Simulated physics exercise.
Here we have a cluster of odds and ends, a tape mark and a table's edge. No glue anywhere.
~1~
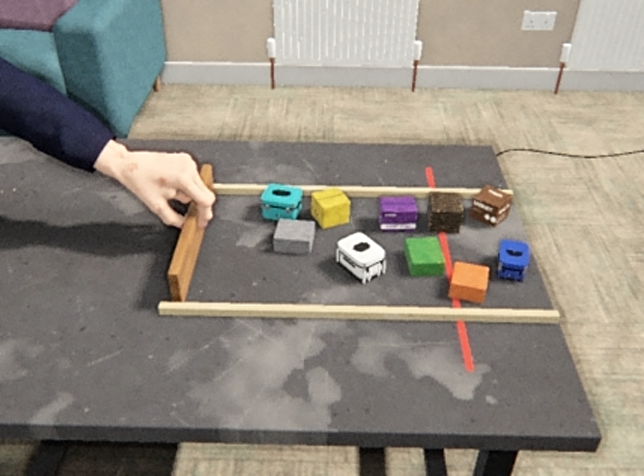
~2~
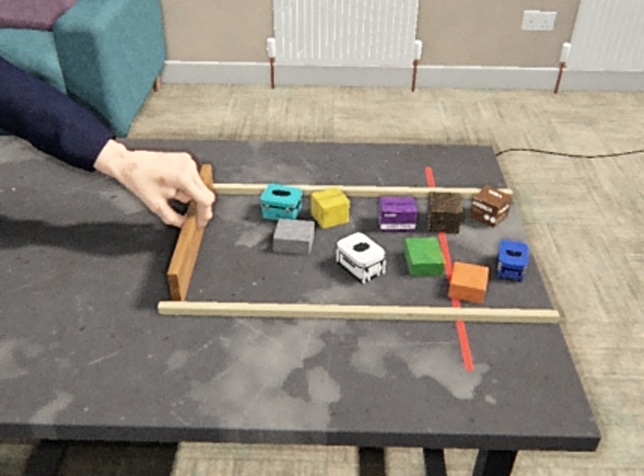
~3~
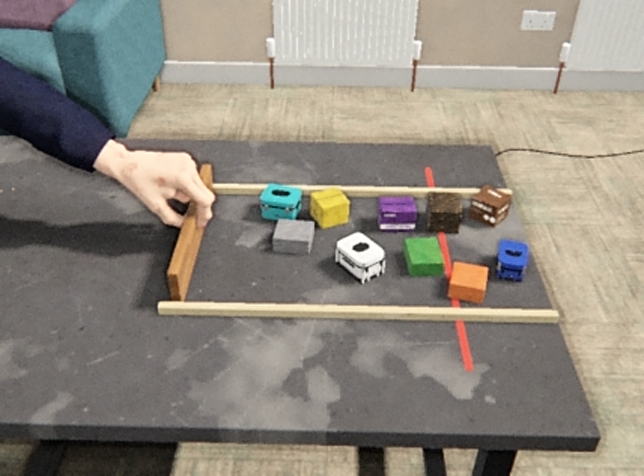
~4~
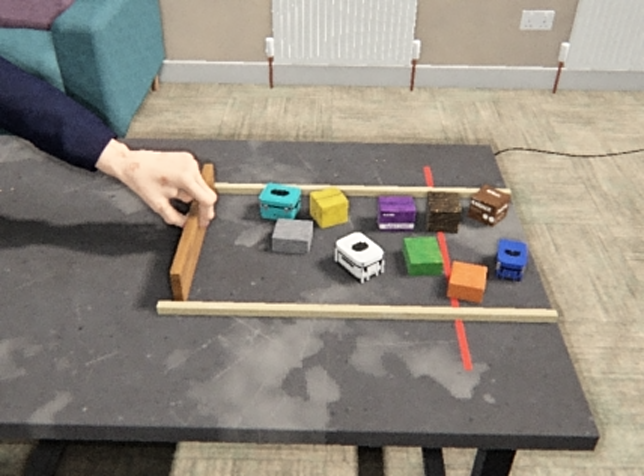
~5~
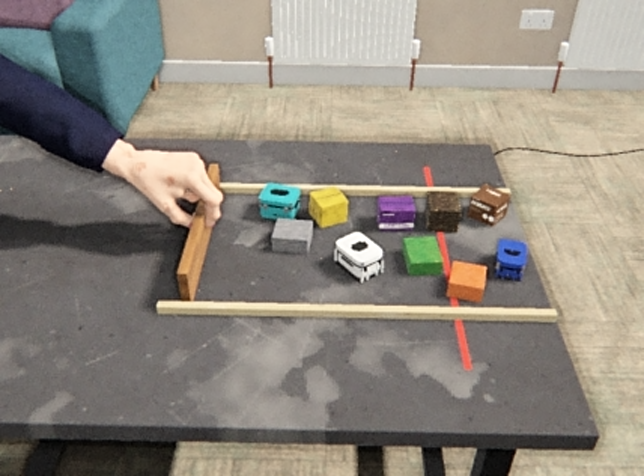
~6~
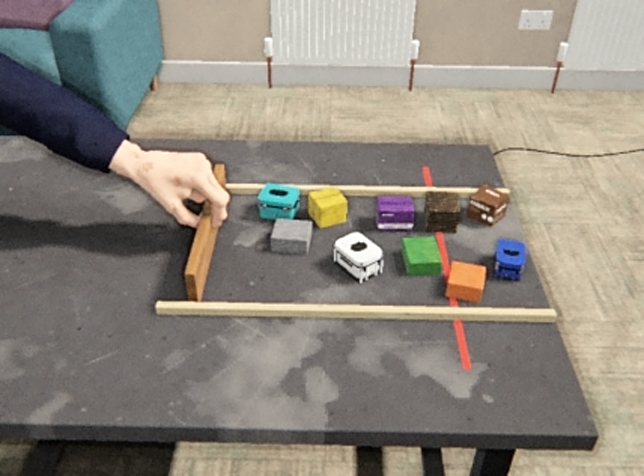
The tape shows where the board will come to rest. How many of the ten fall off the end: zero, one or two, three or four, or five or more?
As it turns out, the number that fall off is one or two.
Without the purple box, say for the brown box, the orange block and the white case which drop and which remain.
The brown box tumbles off; the orange block holds on; the white case does not fall.
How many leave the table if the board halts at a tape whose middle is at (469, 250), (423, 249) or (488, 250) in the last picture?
In that order 4, 2 and 6.
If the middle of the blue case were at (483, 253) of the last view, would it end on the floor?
The blue case holds on.
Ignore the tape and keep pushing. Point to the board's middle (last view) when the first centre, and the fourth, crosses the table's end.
First at (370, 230), next at (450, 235).
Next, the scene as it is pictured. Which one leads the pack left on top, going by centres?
It is the purple box.
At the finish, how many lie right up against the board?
3 of them.
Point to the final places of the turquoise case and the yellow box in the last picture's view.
The turquoise case at (453, 204), the yellow box at (488, 213).
A little later, none off yet; blue case at rest near (509, 261); brown box at rest near (488, 206); orange block at rest near (466, 282).
Next, none off yet; blue case at rest near (509, 261); brown box moving near (494, 205); orange block at rest near (466, 282).
Later still, one off so far; blue case at rest near (509, 261); brown box dropping near (533, 299); orange block shifted about its own width near (488, 287).
When it is over, the number that fall off is one or two; down, black block and brown box.
